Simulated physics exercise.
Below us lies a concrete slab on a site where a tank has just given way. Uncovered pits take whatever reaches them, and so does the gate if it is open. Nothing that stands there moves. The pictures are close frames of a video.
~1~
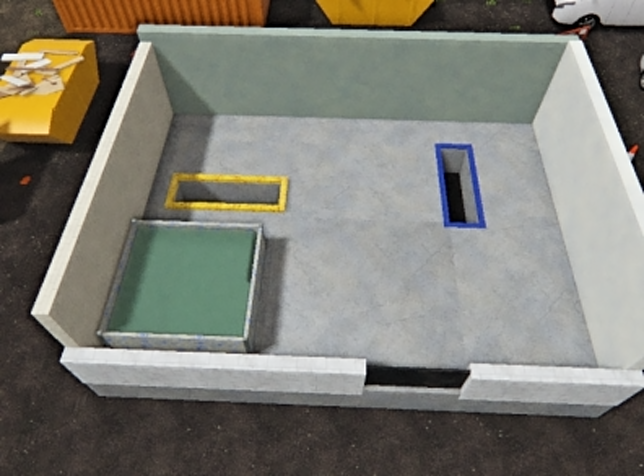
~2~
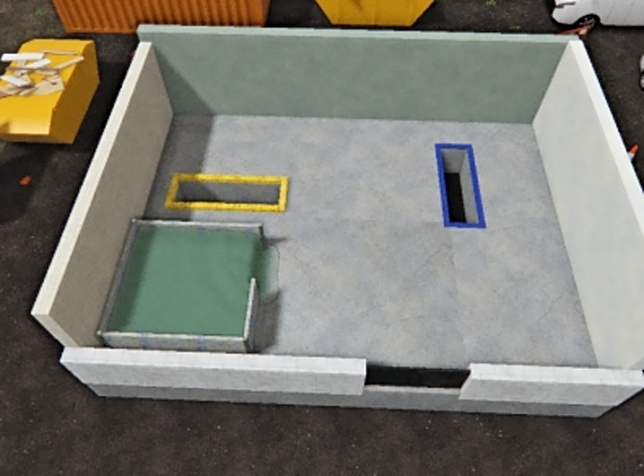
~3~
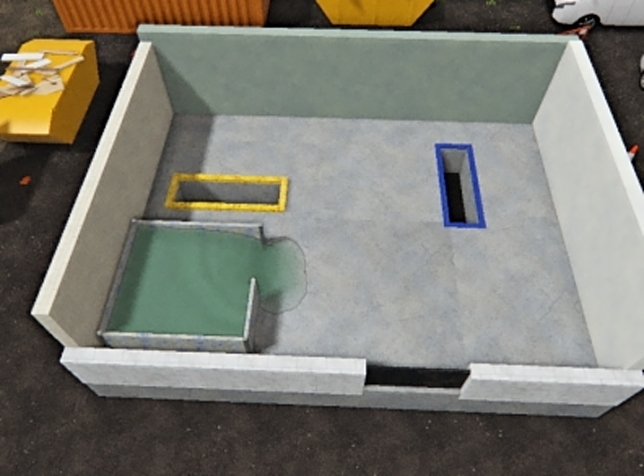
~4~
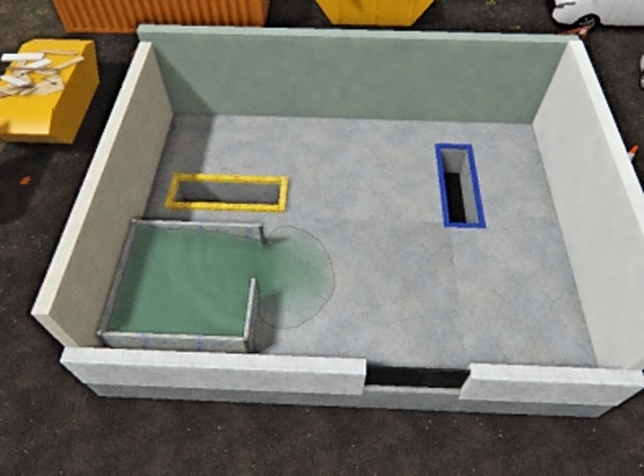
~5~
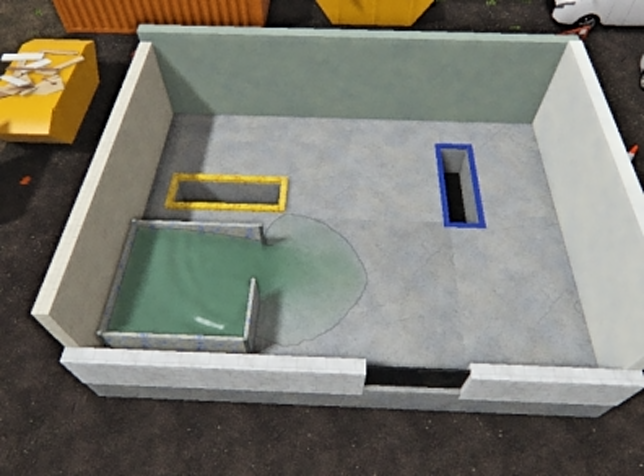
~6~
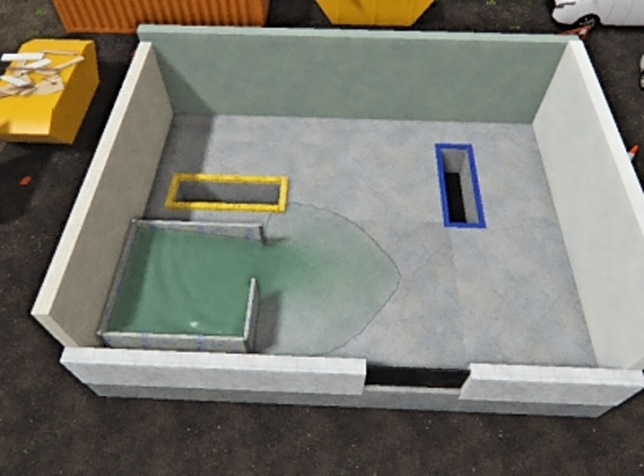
On a walled concrete slab with a yellow-edged slot and a blue-edged slot, a square tank of green water stands at the left, whole and still. A gap opens in its right side and water pours out, spreading rightward across the floor in a widening, thinning rounded sheet that grows more pointed.
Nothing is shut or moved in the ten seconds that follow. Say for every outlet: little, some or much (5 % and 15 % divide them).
One by one: The gate takes less than 5 %; the blue pit takes more than 15 %; the yellow pit takes less than 5 %.
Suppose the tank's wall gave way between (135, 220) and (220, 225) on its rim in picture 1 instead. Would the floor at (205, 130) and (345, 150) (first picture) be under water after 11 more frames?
As listed: Covered, free of water.
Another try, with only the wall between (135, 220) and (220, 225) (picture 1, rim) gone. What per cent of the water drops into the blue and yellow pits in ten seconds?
Per cent: Blue 8, yellow 40.
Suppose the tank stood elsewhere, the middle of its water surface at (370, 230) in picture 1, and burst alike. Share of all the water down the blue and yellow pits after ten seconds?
Parts in a hundred: Blue 50, yellow 0.
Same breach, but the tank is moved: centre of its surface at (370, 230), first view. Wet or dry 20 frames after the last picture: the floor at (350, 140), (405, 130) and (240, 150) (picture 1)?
In that order: Not flooded, free of water, free of water.
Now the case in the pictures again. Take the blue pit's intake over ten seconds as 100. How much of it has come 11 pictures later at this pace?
Roughly 10 per cent.
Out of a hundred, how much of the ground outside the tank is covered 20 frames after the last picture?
About 60 per cent.
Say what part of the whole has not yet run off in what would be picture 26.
Close to 92 %.
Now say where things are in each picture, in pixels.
In the first frame, the tank at (187, 278) is whole and still.
In the second frame, water pours out at (259, 268) and has run to (273, 249).
In the third frame, the front is at (286, 241), out from the gap at (259, 269).
In the fourth frame, the front is at (330, 283), out from the gap at (259, 269).
In the fifth frame, water pours out at (259, 269) and has run to (363, 281).
In the sixth frame, water pours out at (259, 269) and has run to (395, 274).
A moment on, water covers 35 % of the floor; the gate 0 %, the blue pit 0 %, the yellow pit 0 %.
Next, water covers 55 % of the floor; the gate 0 %, the blue pit 3 %, the yellow pit 0 %.
Then, water covers 60 % of the floor; the gate 0 %, the blue pit 9 %, the yellow pit 0 %.
Later, water covers 70 % of the floor; the gate 0 %, the blue pit 16 %, the yellow pit 0 %.
In the end, water covers 75 % of the floor; the gate 0 %, the blue pit 34 %, the yellow pit 0 %.
